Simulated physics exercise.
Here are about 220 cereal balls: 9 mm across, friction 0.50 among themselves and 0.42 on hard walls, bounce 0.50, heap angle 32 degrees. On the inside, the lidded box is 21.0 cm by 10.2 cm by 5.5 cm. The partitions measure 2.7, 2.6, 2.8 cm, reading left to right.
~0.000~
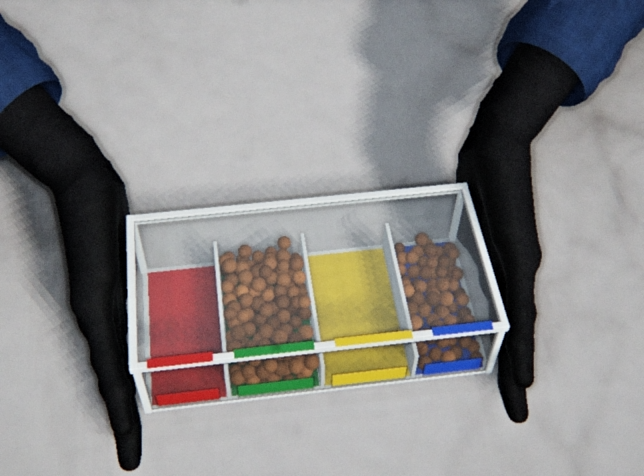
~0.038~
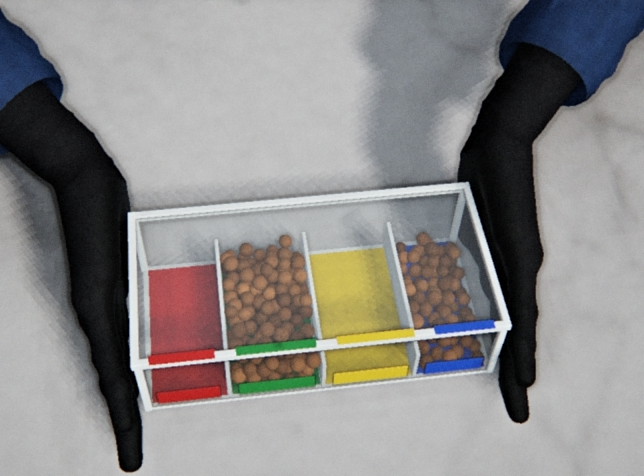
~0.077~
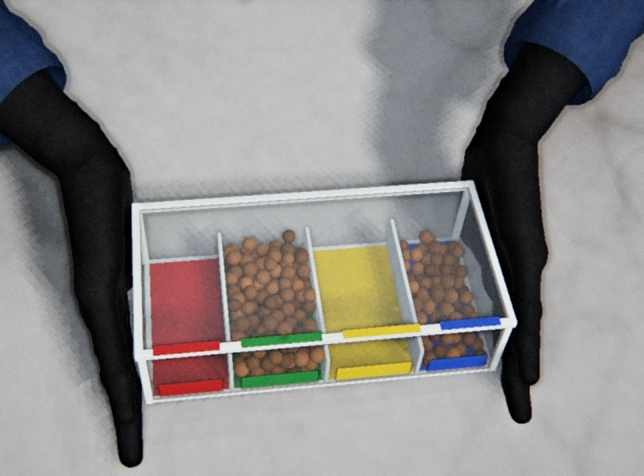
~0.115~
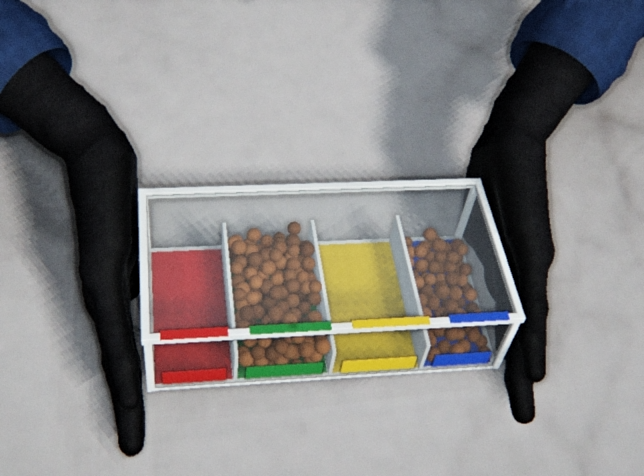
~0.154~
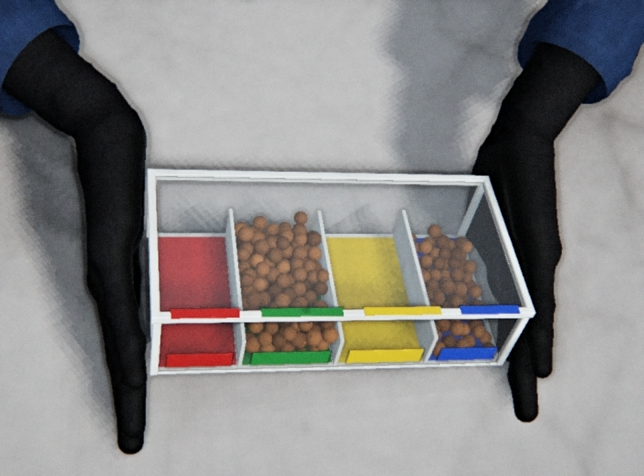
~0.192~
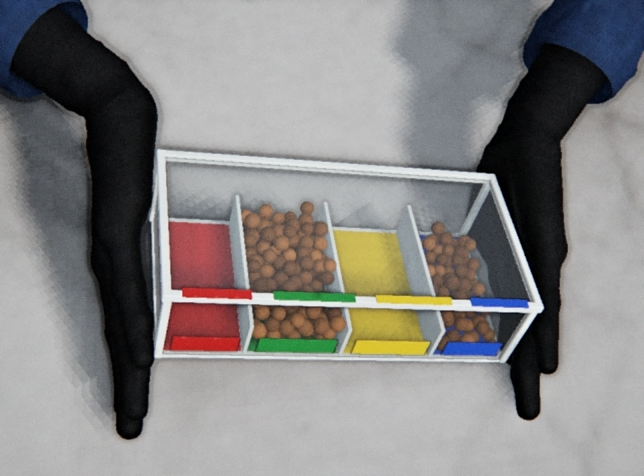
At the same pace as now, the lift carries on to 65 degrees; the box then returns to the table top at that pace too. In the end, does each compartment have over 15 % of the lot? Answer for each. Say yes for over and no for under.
Red: No; blue: Yes; green: Yes; yellow: No.
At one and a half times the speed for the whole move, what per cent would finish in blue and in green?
Blue 50, green 40.
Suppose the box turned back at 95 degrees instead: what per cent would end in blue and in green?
You'd find blue with 70 % and green with 10 %.
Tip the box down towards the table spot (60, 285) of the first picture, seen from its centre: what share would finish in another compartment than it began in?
That comes to around 15 per cent.
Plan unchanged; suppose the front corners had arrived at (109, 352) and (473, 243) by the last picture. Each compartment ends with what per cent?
Red 15; blue 25; green 55; yellow 0.
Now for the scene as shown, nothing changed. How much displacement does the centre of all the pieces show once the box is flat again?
Measured shift: Some 3.0 cm.
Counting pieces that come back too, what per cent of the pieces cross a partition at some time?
Around 25 in a hundred.
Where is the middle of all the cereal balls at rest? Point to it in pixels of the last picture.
Centre at rest, approx.: (388, 280) px.
After 0.76 s, tilt 64 degrees; blue 35 %, green 60 %, yellow 10 %.
Then, at 1.13 s, tilt 27 degrees; blue 45 %, green 45 %, yellow 10 %.
After 1.59 s, tilt 0 degrees; blue 45 %, green 45 %, yellow 10 %.
At rest (2.3 s), red 0 %, blue 45 %, green 45 %, yellow 10 %.
